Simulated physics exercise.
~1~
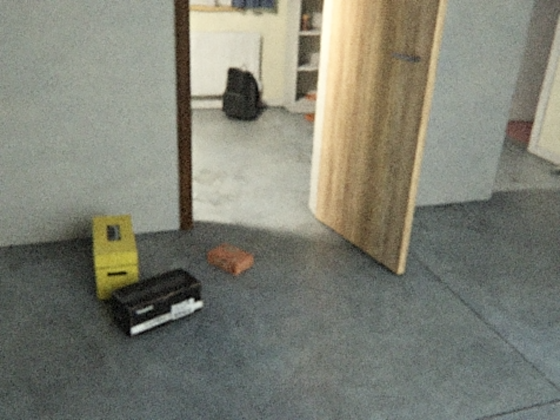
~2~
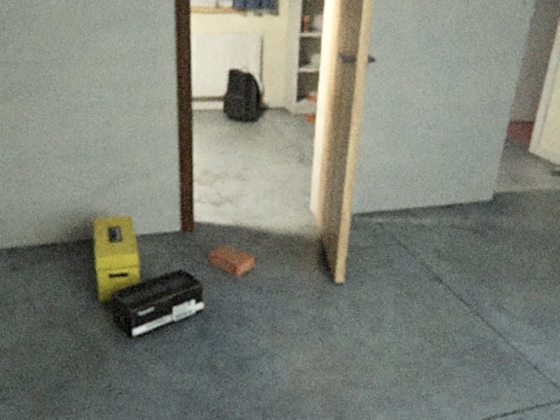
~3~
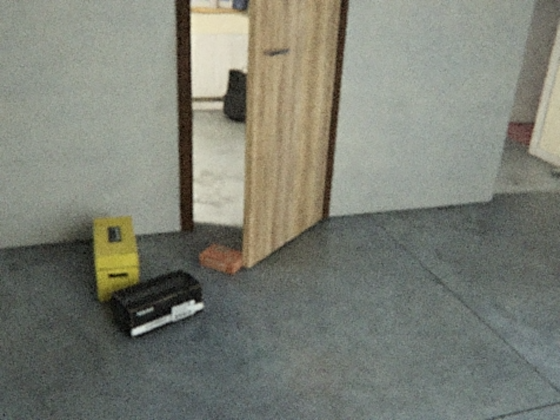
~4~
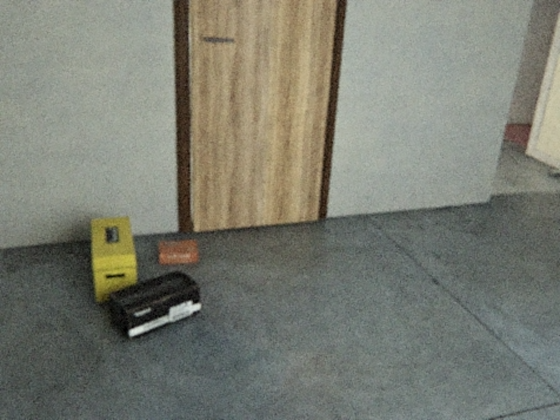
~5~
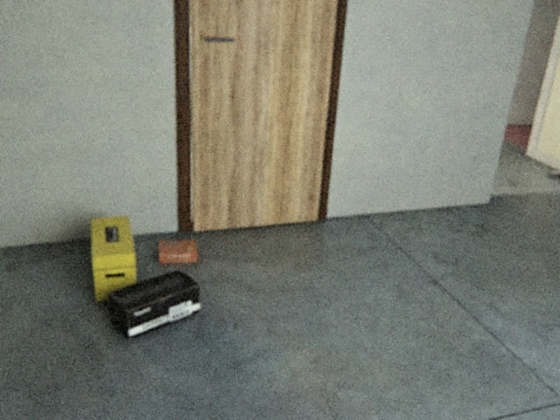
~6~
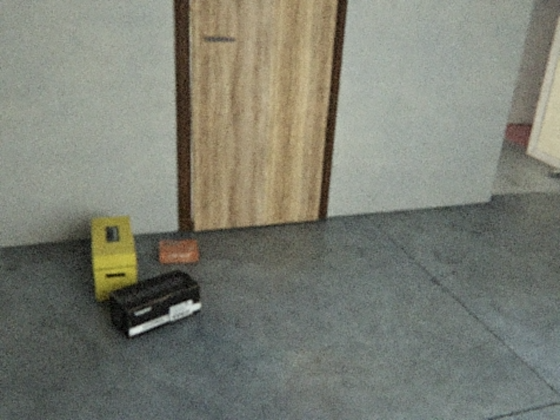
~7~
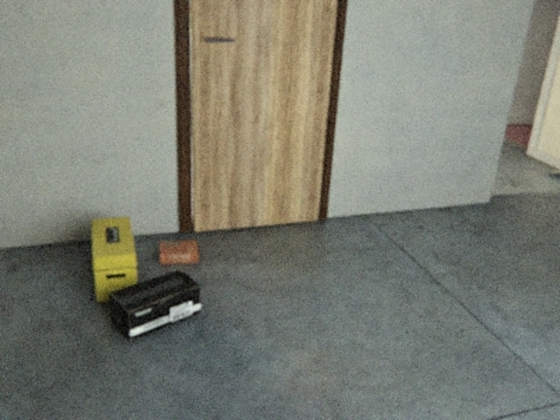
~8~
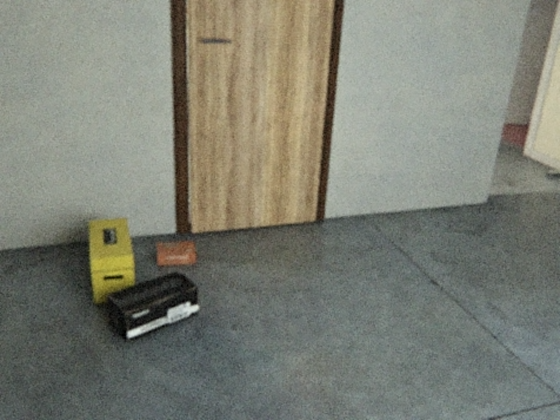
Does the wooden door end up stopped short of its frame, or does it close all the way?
It closes all the way. The orange packet shifts left along the floor and the door ends up shut in its frame.
A wooden door standing wide open swung slowly toward its frame, and the small orange packet on the floor slid left as the door's edge reached it. The door shut fully, leaving the packet near the yellow toolbox and black parcel, which stayed put.
